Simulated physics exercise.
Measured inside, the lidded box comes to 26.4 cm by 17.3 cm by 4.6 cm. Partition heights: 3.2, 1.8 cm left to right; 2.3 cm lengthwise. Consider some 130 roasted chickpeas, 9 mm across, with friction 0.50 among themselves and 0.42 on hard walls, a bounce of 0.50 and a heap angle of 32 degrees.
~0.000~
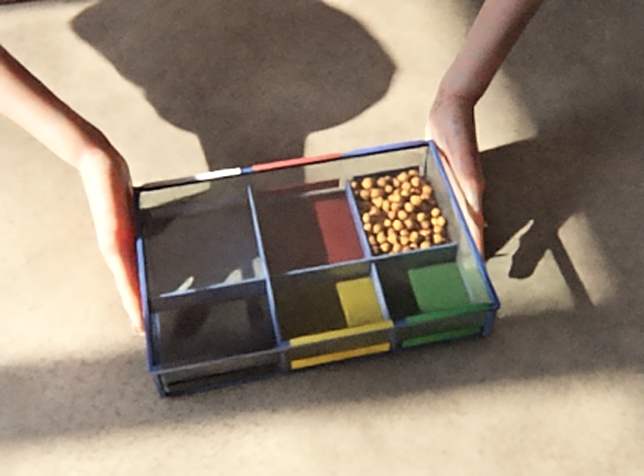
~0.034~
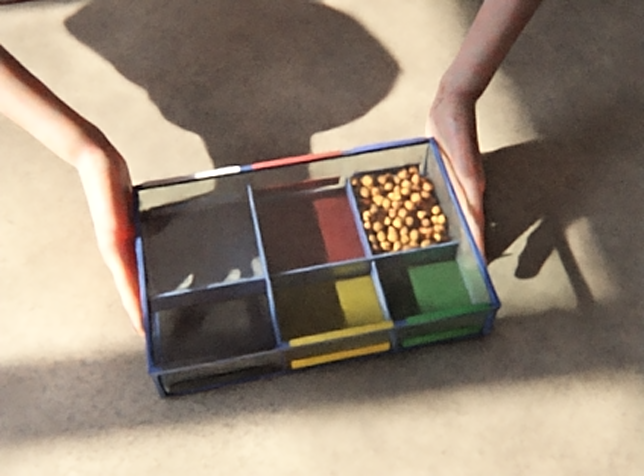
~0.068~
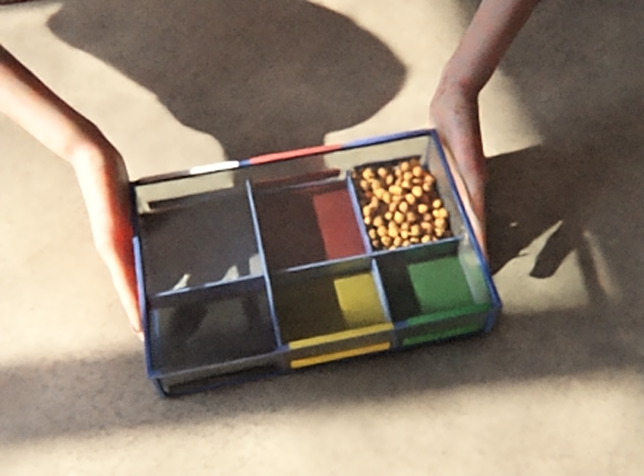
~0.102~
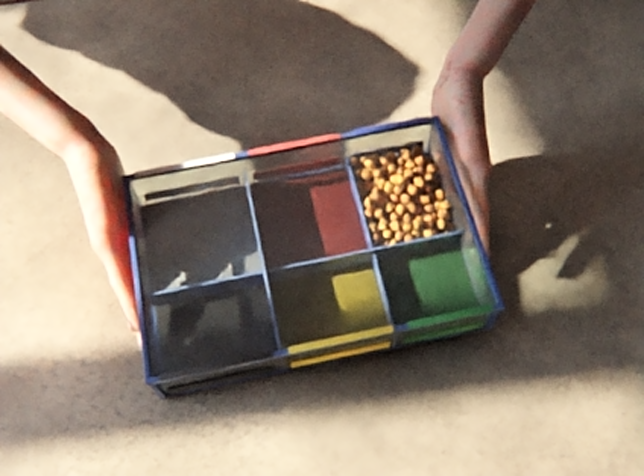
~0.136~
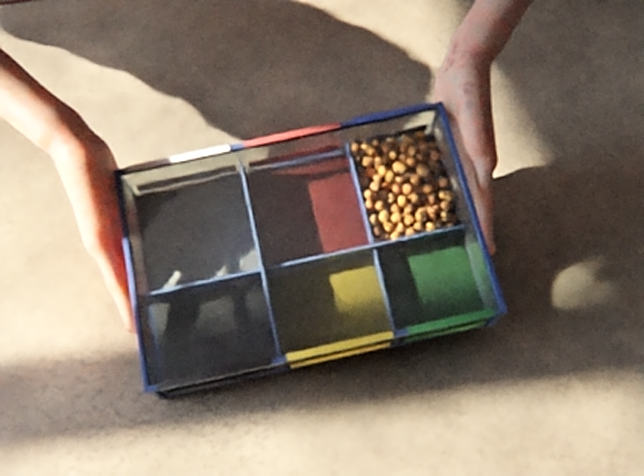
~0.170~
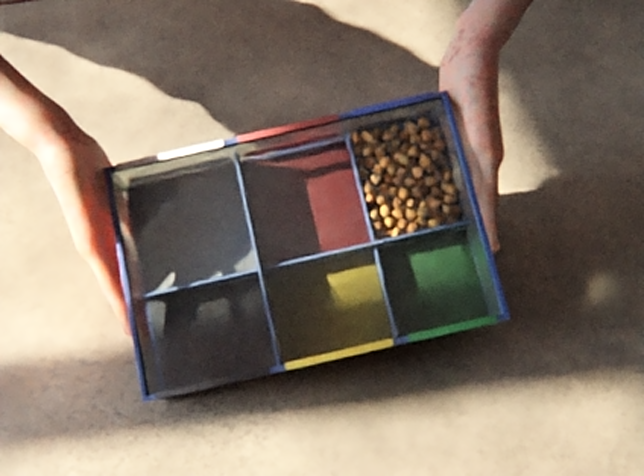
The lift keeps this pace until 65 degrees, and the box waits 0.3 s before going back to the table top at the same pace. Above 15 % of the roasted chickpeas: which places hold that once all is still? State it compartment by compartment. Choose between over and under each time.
Red: Under. Blue: Over. Green: Over. Yellow: Over. White: Under. Black: Under.
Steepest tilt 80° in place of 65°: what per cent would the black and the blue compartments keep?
The black compartment would hold 0 per cent, the blue one 15 per cent.
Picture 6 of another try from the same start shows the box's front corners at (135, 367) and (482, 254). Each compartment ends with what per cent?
Final shares: Red 45%, blue 40%, green 0%, yellow 0%, white 10%, black 0%.
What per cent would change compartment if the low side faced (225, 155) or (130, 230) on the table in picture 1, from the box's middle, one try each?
Estimate: Some 15 % and some 80 % respectively.
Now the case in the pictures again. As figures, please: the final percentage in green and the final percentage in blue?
In the green compartment 25 percent, in the blue 30 percent.
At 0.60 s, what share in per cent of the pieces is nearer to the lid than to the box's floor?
About 20 per cent.
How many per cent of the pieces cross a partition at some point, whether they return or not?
About 70 per cent.
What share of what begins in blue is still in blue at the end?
Some 30 per cent.
After 0.60 s, tilt 65 degrees; red 5 %, blue 40 %, green 30 %, yellow 30 %.
After 0.89 s, tilt 40 degrees; red 5 %, blue 30 %, green 25 %, yellow 40 %.
After 1.28 s, tilt 0 degrees; red 5 %, blue 30 %, green 25 %, yellow 40 %.
At rest (1.9 s), red 5 %, blue 30 %, green 25 %, yellow 40 %, white 0 %, black 0 %.
